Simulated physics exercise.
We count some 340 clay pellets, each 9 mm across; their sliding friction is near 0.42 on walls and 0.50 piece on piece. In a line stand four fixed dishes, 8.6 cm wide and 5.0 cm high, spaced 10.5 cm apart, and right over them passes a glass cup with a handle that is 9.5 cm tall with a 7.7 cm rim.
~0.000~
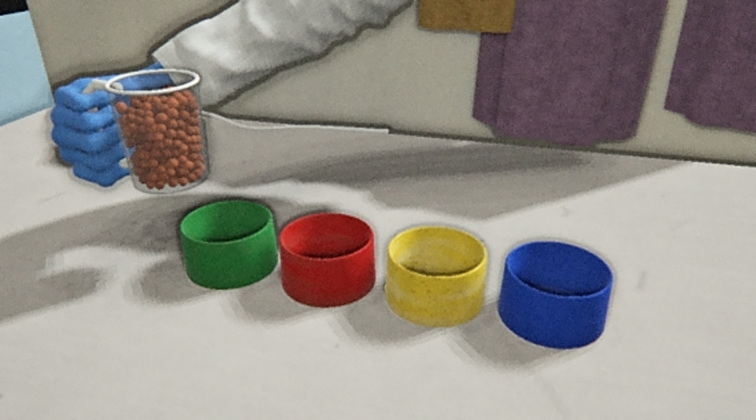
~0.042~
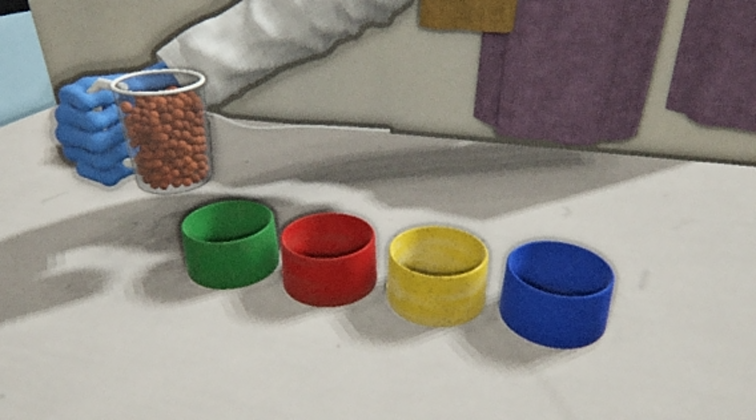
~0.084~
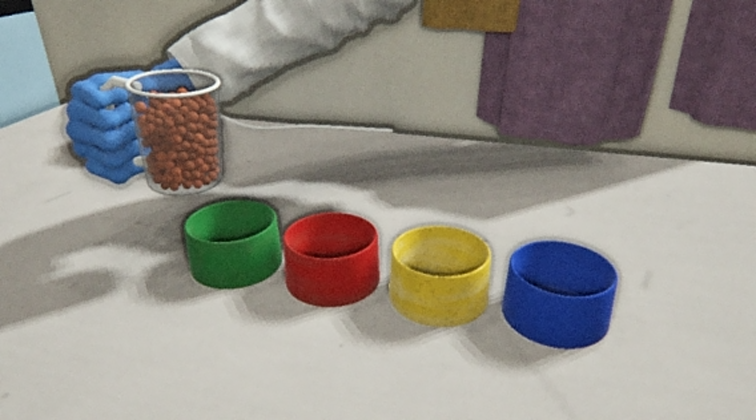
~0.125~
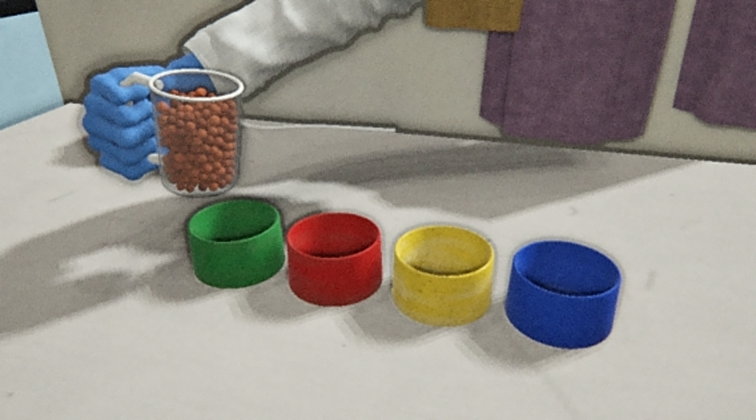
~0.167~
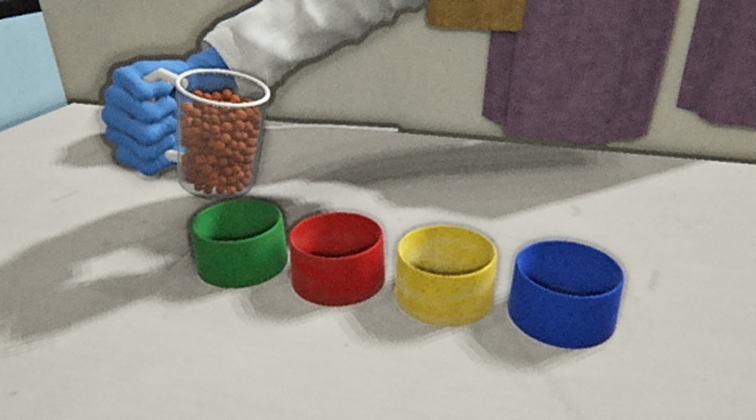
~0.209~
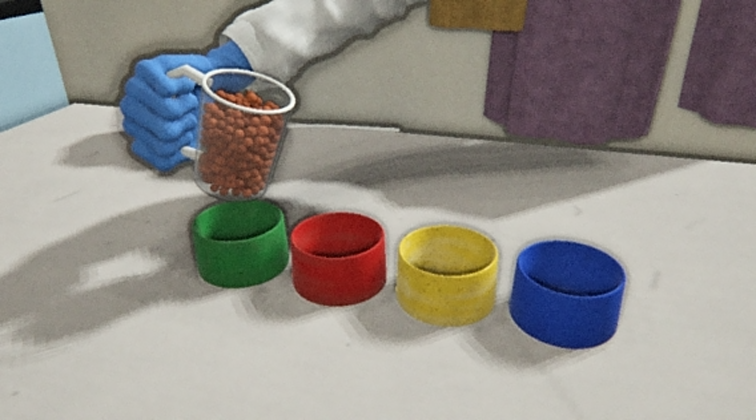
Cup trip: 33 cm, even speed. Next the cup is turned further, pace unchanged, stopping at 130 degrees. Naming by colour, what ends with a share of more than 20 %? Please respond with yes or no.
Red dish no, blue dish yes, green dish no, yellow dish no, counter yes.
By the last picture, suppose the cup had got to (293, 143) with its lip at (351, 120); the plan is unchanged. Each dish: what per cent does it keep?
In the end red holds 0, blue holds 70, green holds 0, yellow holds 0.
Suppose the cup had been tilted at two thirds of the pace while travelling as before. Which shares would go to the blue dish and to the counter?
Blue: 90, counter: 10.
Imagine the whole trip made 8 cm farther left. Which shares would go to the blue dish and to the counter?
The blue one would get 30 and the counter 30.
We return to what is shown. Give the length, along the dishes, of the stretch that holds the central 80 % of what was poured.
About 15 cm.
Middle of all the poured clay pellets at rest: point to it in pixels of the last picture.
Somewhere near (580, 298) in the last picture.
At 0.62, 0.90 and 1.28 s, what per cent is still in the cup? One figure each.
About 100, 65, 0 per cent.
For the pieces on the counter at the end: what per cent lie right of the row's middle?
Roughly 100 per cent.
After 0.62 s, tilt 72 degrees; cup holds 100 %.
After 0.90 s, tilt 108 degrees; cup holds 65 %, blue 15 %.
After 1.28 s, tilt 130 degrees; cup holds 0 %, blue 75 %.
By 1.8 s all is still; red 0 %, blue 75 %, green 0 %, yellow 0 %, counter 25 %.
